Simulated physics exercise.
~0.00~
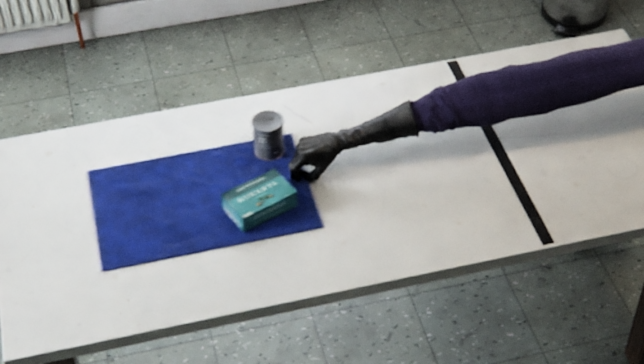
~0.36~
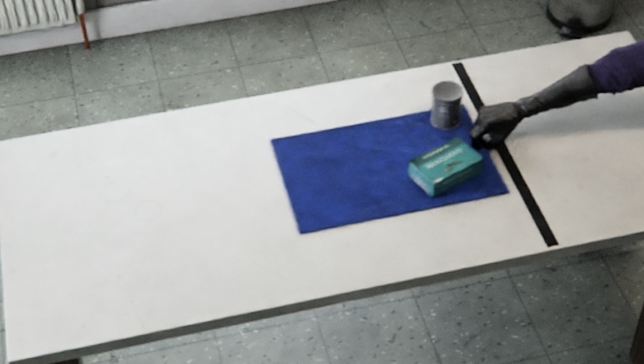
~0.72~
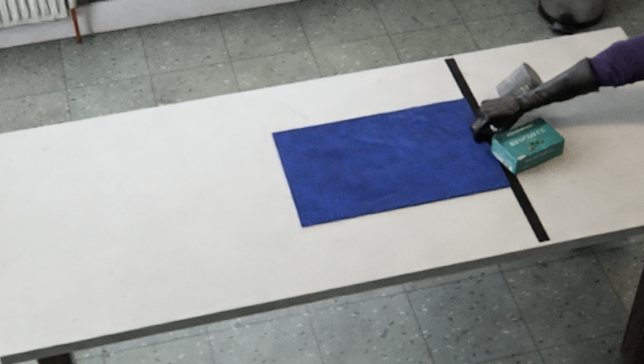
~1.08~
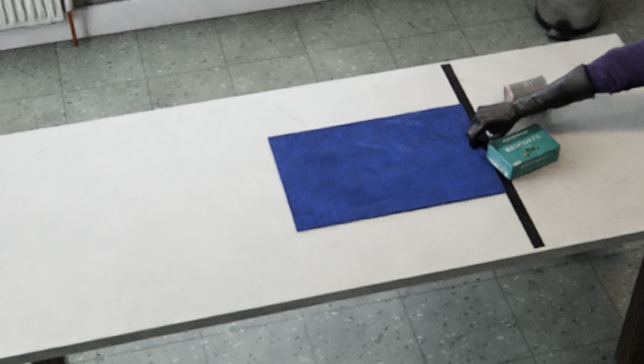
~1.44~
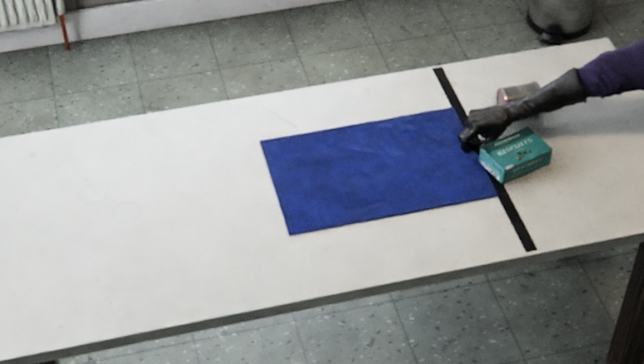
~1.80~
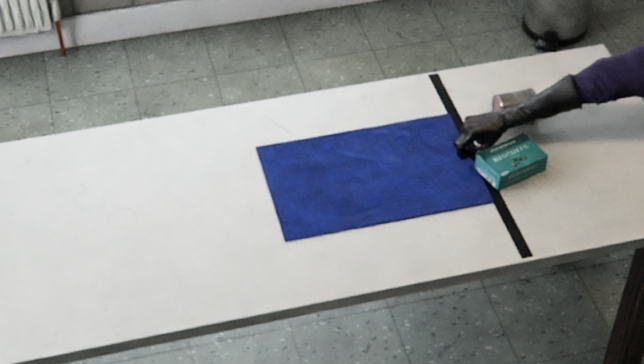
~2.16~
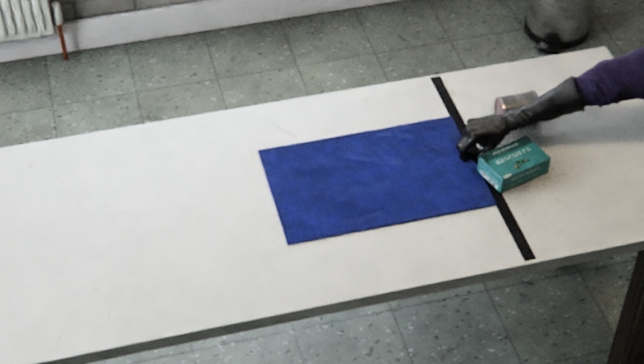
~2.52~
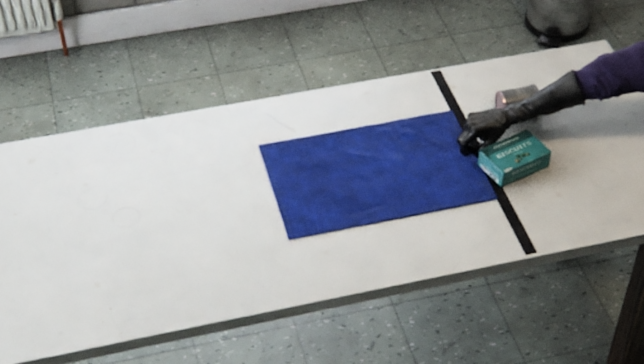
We see a gloved hand pull a blue cloth bearing a turquoise packet and an upright grey tin rightward across a white table to a black tape strip. The packet and tin slide off the front, and the tin ends on its side beyond the tape.
